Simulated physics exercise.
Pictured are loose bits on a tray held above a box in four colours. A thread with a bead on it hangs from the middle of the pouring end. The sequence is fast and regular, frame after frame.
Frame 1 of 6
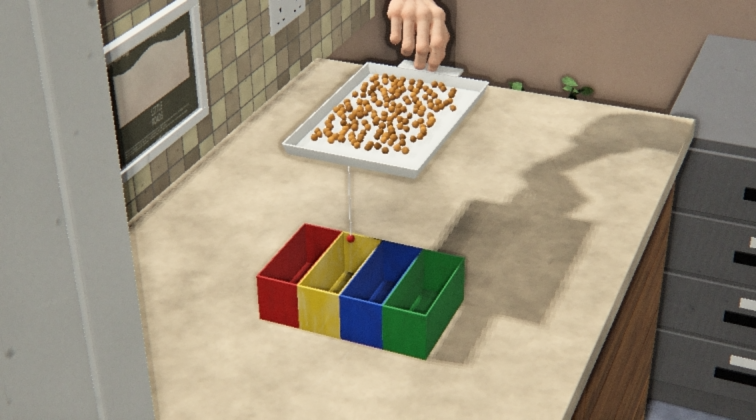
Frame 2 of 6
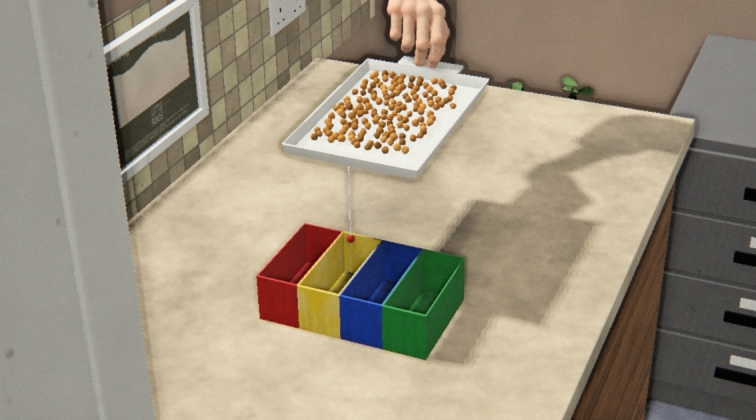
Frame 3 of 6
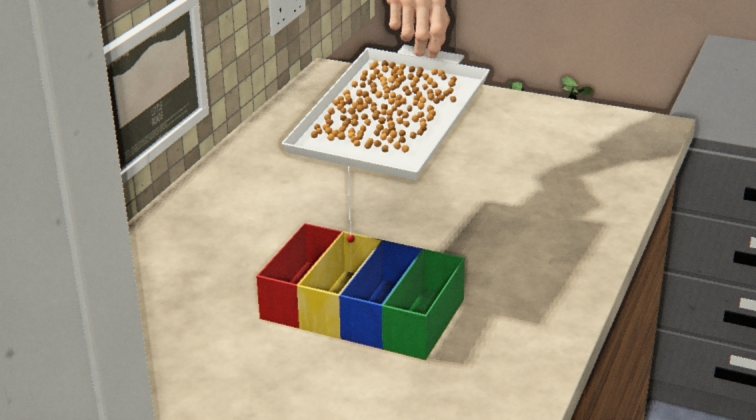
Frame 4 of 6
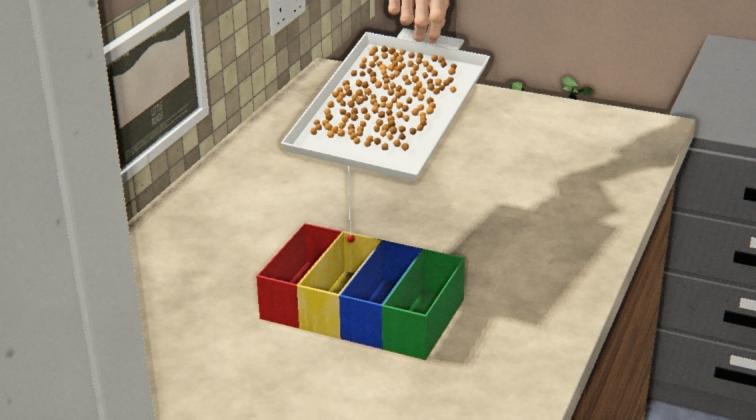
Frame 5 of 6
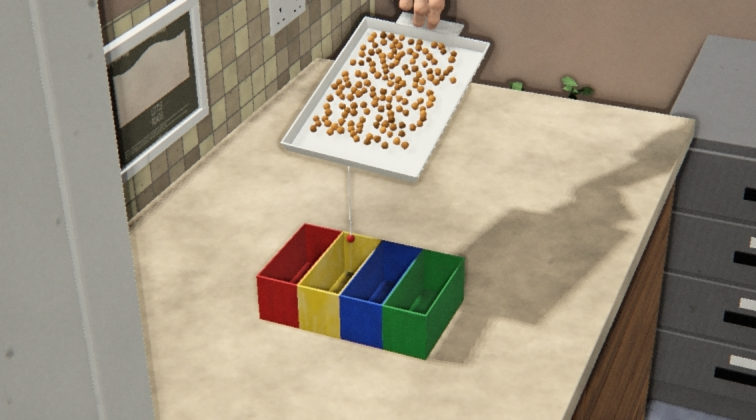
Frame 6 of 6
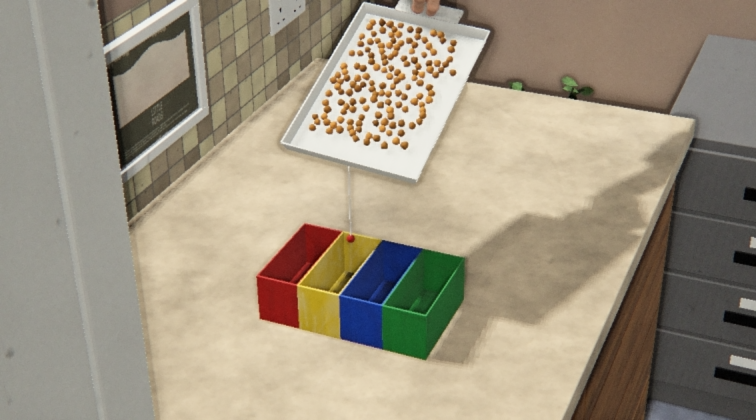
On a kitchen countertop, a hand holds a white tray of small round brown pieces above a box with red, yellow, blue and green compartments, then steadily raises the tray's far end, steepening its slant while the pieces stay on it.
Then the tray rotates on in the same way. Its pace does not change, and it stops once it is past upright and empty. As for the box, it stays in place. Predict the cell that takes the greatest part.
I would say the blue cell.
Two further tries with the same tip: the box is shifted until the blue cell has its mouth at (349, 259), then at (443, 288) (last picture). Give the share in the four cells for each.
70 %, 80 %.
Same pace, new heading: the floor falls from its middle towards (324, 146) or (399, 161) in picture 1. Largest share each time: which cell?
For the first aim it is the red one, and for the second it is that blue cell.
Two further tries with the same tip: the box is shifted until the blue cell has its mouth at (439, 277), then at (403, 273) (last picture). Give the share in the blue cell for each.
First position: Some 10 %; second position: Some 50 %.
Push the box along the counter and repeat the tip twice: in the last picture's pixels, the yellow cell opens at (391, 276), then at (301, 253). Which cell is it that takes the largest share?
First try: The cell in yellow; second try: That green cell.
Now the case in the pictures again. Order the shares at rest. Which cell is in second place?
In second place: The green one.
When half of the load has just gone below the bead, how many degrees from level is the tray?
Roughly 90 degrees.
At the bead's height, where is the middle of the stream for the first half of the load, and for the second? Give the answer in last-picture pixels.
The opening part goes through (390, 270); what follows goes through (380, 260).
Just after the last frame, tray tipped steeply; the larger part on the tray; just a few in the blue cell; roughly a quarter falling or outside the box.
A moment on, tray tipped past a quarter turn; roughly a quarter on the tray; roughly a quarter in the blue cell; roughly a quarter in the green cell; about a tenth in the yellow cell; just a few in the red cell; roughly a quarter falling or outside the box.
Further on, tray tipped past a quarter turn; roughly half in the blue cell; roughly a quarter in the green cell; roughly a quarter in the yellow cell; about a tenth in the red cell; just a few falling or outside the box.
When it is over, tray tipped past a quarter turn; roughly half in the blue cell; roughly a quarter in the green cell; roughly a quarter in the yellow cell; about a tenth in the red cell; just a few outside the box.
